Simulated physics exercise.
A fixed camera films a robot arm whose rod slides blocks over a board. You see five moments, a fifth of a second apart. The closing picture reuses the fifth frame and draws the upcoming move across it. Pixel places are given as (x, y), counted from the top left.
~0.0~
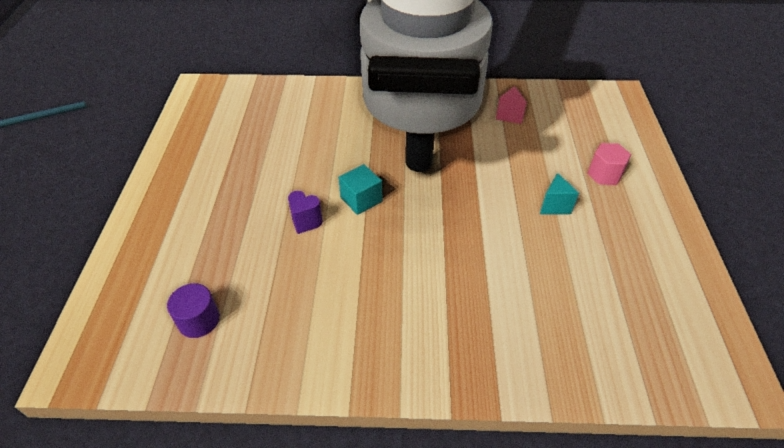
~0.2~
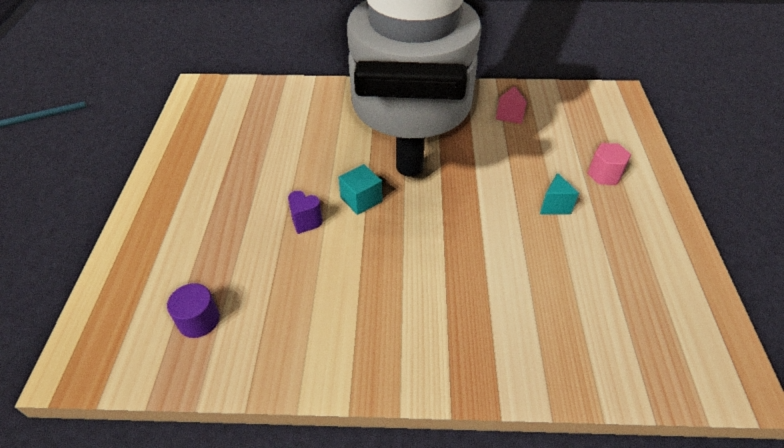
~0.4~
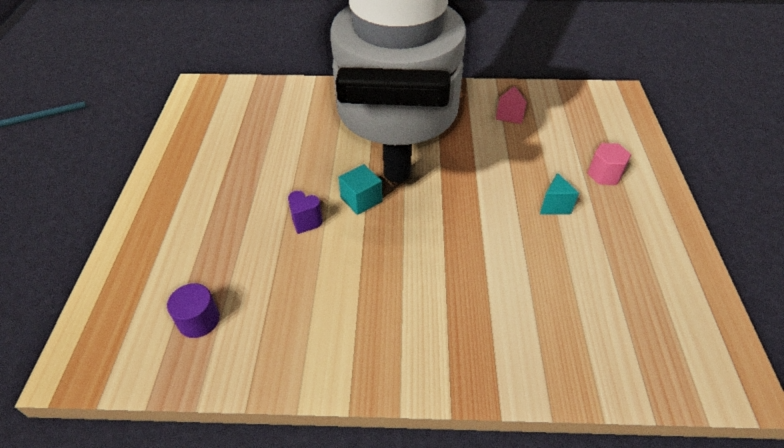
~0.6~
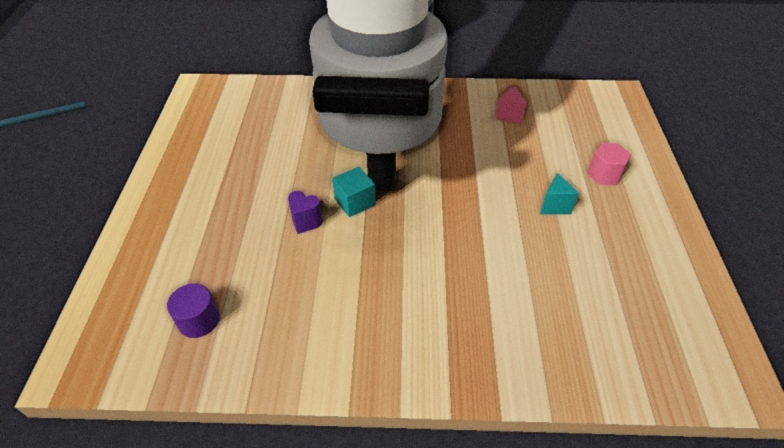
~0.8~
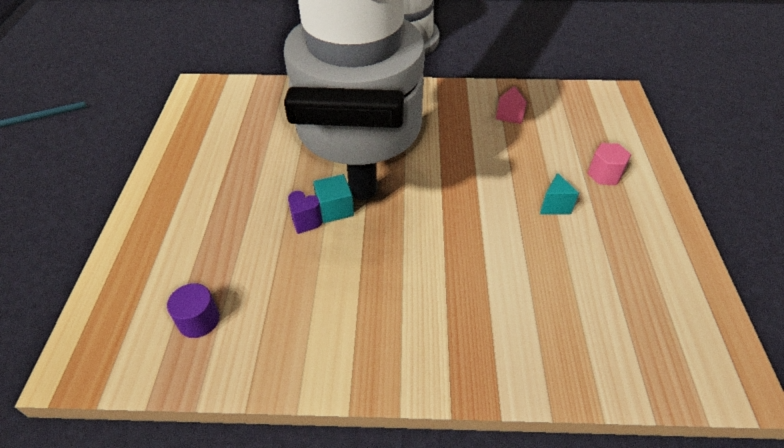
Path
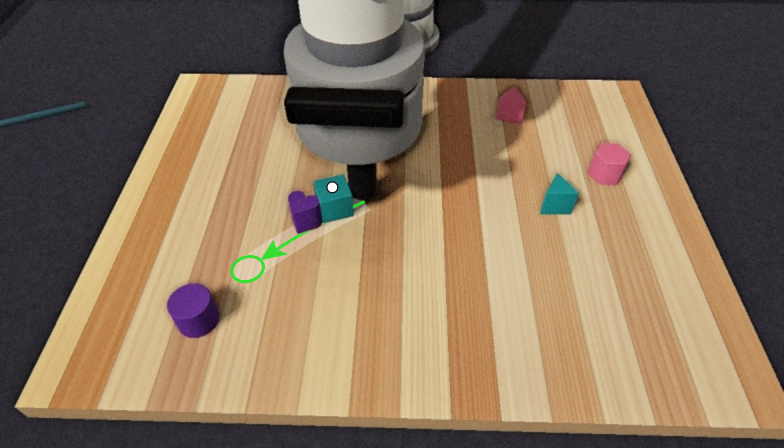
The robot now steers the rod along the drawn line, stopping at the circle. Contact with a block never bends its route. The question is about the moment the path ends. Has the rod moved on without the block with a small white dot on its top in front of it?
I believe so.
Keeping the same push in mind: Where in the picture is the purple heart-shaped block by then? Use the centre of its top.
It comes to (203, 215).
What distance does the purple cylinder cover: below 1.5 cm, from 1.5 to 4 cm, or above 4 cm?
It travels less than 1.5 cm.
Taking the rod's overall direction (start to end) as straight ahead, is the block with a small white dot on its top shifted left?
Short answer: No.
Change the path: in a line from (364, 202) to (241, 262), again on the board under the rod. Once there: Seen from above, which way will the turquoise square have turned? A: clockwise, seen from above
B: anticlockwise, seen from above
Letter A.
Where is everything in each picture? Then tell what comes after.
The first frame shows tip of the rod (419, 164), middles of tops, purple cylinder (189, 300), purple heart-shaped block (302, 201), turquoise square (360, 178).
The second frame shows rod (410, 169), nothing pushed.
The third frame shows rod (397, 174), nothing pushed.
The fourth frame shows rod (382, 182), turquoise square (353, 180).
The fifth frame shows rod (363, 191), purple cylinder (189, 300), purple heart-shaped block (302, 201), turquoise square (332, 187).
The line goes from (364, 202) over (306, 231) to (248, 269); the dot is on the turquoise square.
What follows on the original path. One third of the way, rod (323, 211); purple heart-shaped block (261, 211), turned 50° clockwise; turquoise square (290, 207).
Two thirds of the way, rod (283, 233); purple heart-shaped block (220, 216), turned 80° clockwise; turquoise square (247, 223), turned 30° clockwise.
At the end, rod (244, 259); purple cylinder unmoved; purple heart-shaped block (203, 215), turned 105° clockwise; turquoise square (219, 231), turned 60° clockwise.
